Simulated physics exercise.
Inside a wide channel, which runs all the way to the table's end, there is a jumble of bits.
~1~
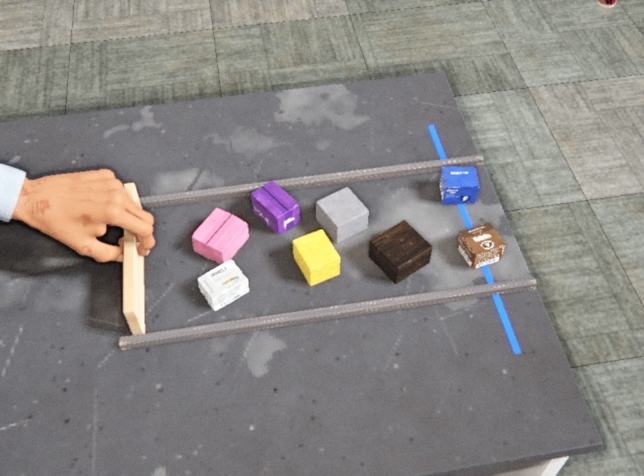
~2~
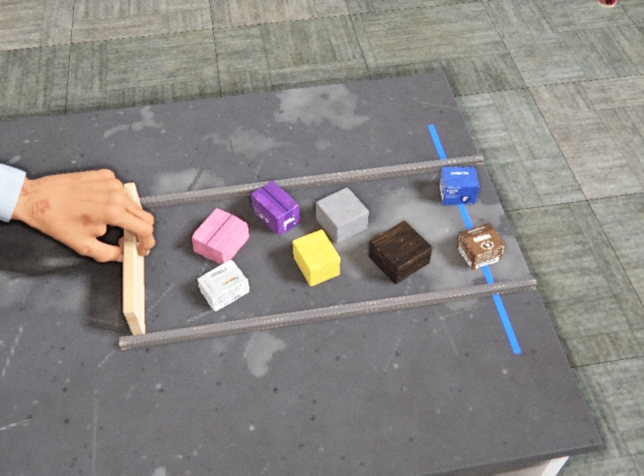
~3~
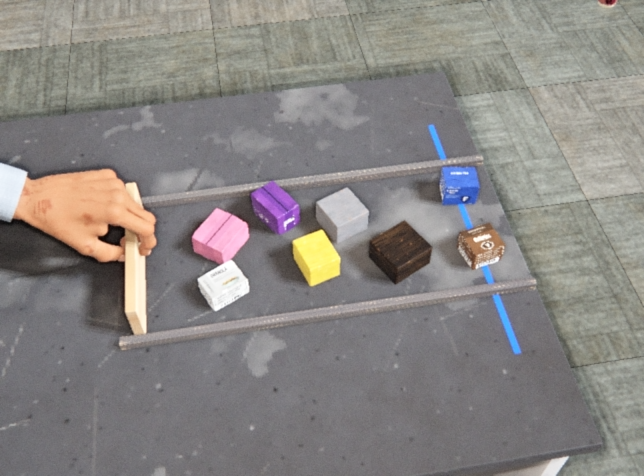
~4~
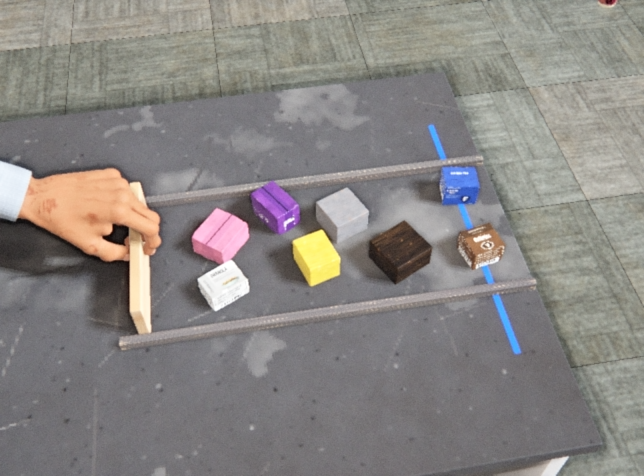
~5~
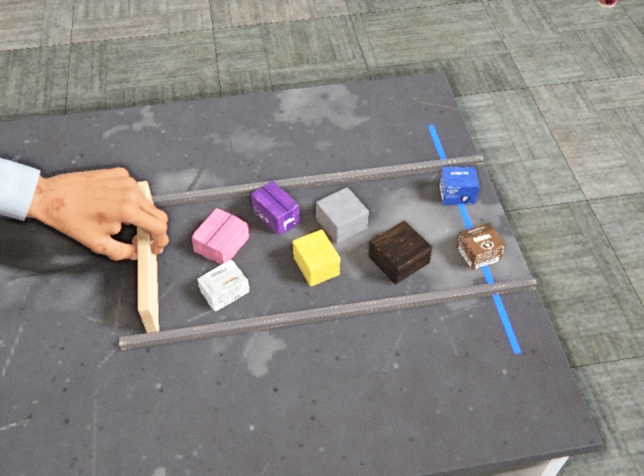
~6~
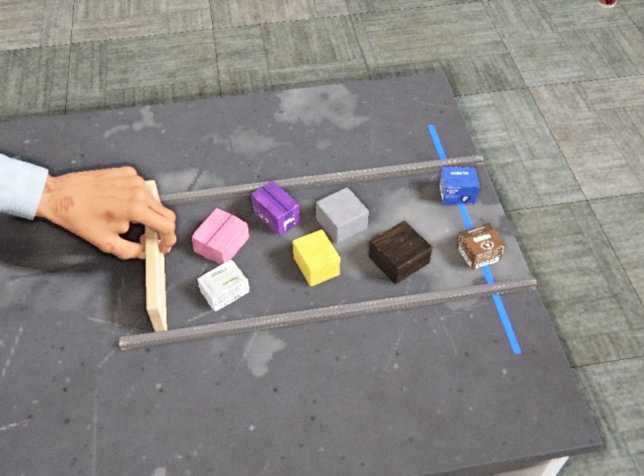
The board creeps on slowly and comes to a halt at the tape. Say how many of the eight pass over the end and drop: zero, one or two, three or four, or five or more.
Once the push stops, three or four will be gone from the table.
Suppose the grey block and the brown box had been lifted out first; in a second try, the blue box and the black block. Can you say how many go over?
Try one: 2; try two: 2.
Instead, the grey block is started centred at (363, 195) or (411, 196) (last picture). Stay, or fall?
Well, place by place the object does not stay and then does not stay.
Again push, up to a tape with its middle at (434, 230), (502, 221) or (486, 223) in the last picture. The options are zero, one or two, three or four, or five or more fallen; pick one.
One after another: Either one or two, five or more, three or four.
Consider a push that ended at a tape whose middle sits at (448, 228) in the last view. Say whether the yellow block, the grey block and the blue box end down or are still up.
Outcome: The yellow block is safe; the grey block is safe; the blue box is gone.
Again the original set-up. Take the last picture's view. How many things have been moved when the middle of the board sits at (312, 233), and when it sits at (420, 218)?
Tally: 6; 8.
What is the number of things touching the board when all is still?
Counting them up gives 4.
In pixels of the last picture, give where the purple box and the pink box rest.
The purple box at (472, 168), the pink box at (479, 195).
Soon after, none off yet; blue box at rest near (459, 186); brown box at rest near (481, 246); black block at rest near (400, 252).
In the end, the number that fall off is three or four; gone, grey block, black block, brown box and blue box.
